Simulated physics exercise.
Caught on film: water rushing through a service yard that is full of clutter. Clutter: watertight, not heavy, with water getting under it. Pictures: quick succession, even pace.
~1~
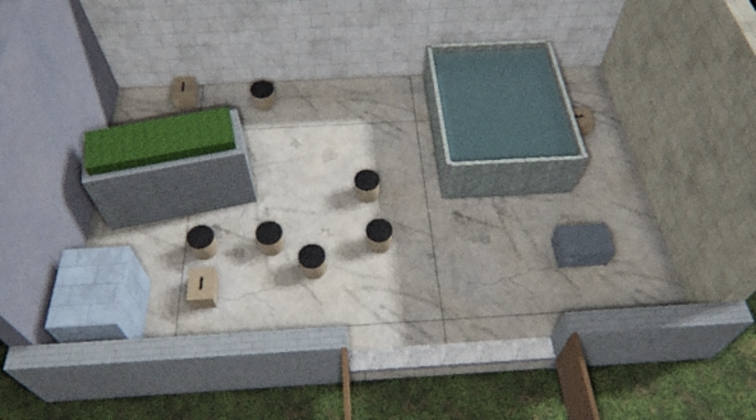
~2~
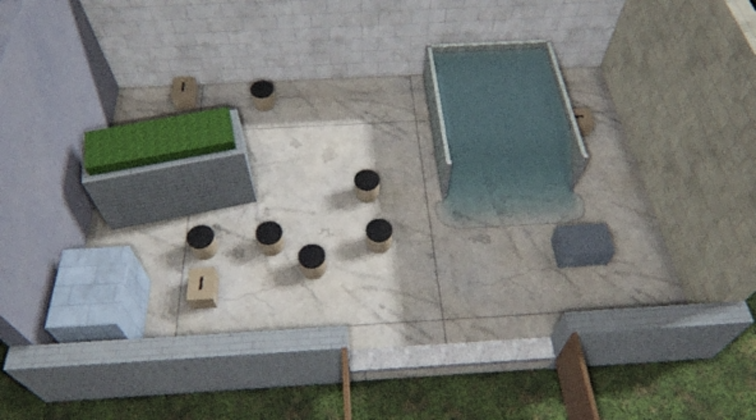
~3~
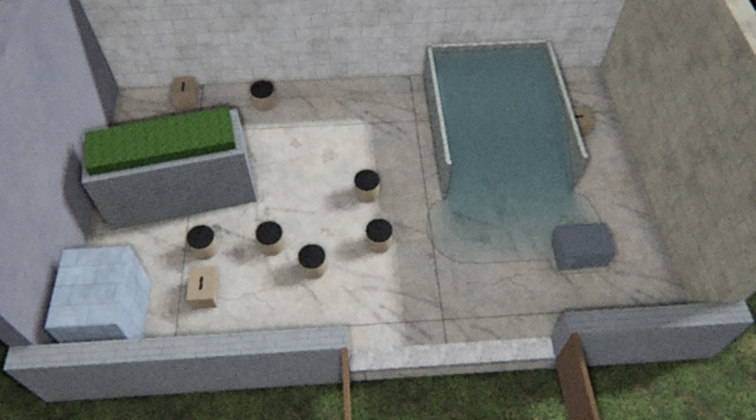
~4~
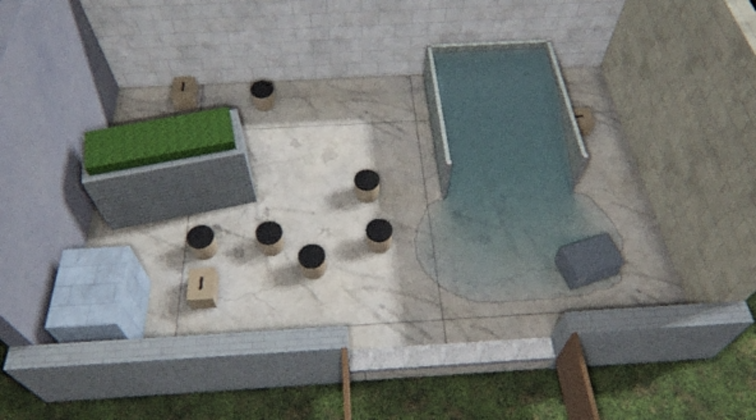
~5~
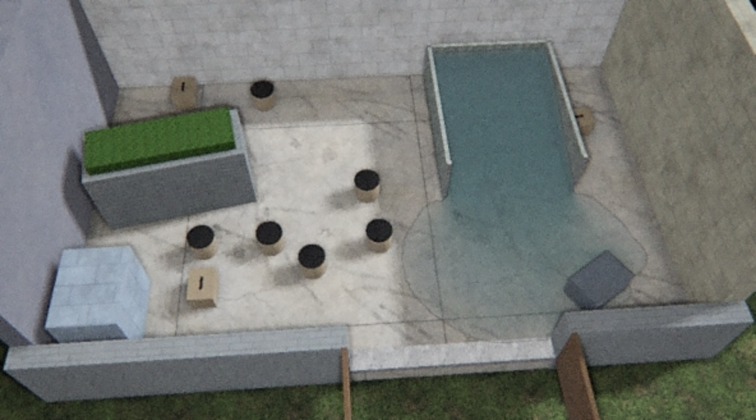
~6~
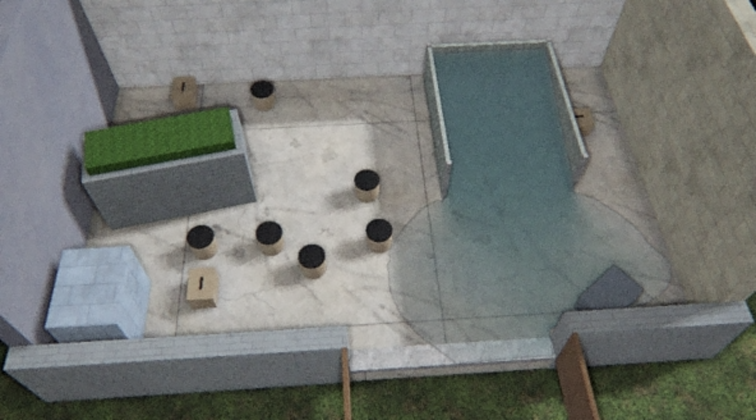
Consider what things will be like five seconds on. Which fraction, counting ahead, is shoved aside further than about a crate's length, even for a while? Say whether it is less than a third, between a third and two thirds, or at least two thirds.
It stays below a third.
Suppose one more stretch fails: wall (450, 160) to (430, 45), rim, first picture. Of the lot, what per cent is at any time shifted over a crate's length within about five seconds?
By my reckoning, around 60 percent.
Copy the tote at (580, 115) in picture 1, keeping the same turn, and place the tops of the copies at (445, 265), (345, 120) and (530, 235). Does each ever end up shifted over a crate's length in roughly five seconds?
The answers, in order, are displaced a stride, remains nearby and displaced a stride.
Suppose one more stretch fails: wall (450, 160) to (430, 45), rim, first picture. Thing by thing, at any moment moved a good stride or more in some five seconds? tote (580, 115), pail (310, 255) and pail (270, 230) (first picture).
Outcome by item - short of that distance / short of that distance / displaced that far.
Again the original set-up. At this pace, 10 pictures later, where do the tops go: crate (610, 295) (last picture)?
Roughly at pixel (666, 253).
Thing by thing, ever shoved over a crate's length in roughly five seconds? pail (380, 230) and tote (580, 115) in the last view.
Well, the first one remained nearby, while the second cleared the mark.
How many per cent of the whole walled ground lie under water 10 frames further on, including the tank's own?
40 in a hundred, roughly.
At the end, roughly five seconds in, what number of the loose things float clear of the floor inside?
It comes to 2.
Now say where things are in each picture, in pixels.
A crate at (586, 239), on the bottom; a pail at (200, 236), on the bottom; 0 of 10 have shifted, in the first frame.
A crate at (586, 239), on the bottom; a pail at (200, 236), on the bottom; 0 of 10 have shifted, in the second frame.
A crate at (586, 240) rests on the ground; a pail at (200, 236), on the bottom; 0 of 10 have shifted, in the third frame.
A crate at (592, 255), on the bottom, close to its start; a pail at (200, 236) rests on the ground; 1 of 10 have shifted, in the fourth frame.
A crate at (602, 277), on the bottom, a stride from its start; a pail at (200, 236), on the bottom; 1 of 10 have shifted, in the fifth frame.
A crate at (612, 293), on the bottom, a stride from its start; a pail at (200, 236), on the bottom; 1 of 10 have shifted, in the sixth frame.
A moment on, 1 of 10 are well off their spots; 1 afloat.
Next, 1 of 10 are well off their spots; 1 afloat.
Later, 2 of 10 are well off their spots; 1 afloat.
In the end, 2 of 10 are well off their spots, and 2 have been at some point; 2 afloat.
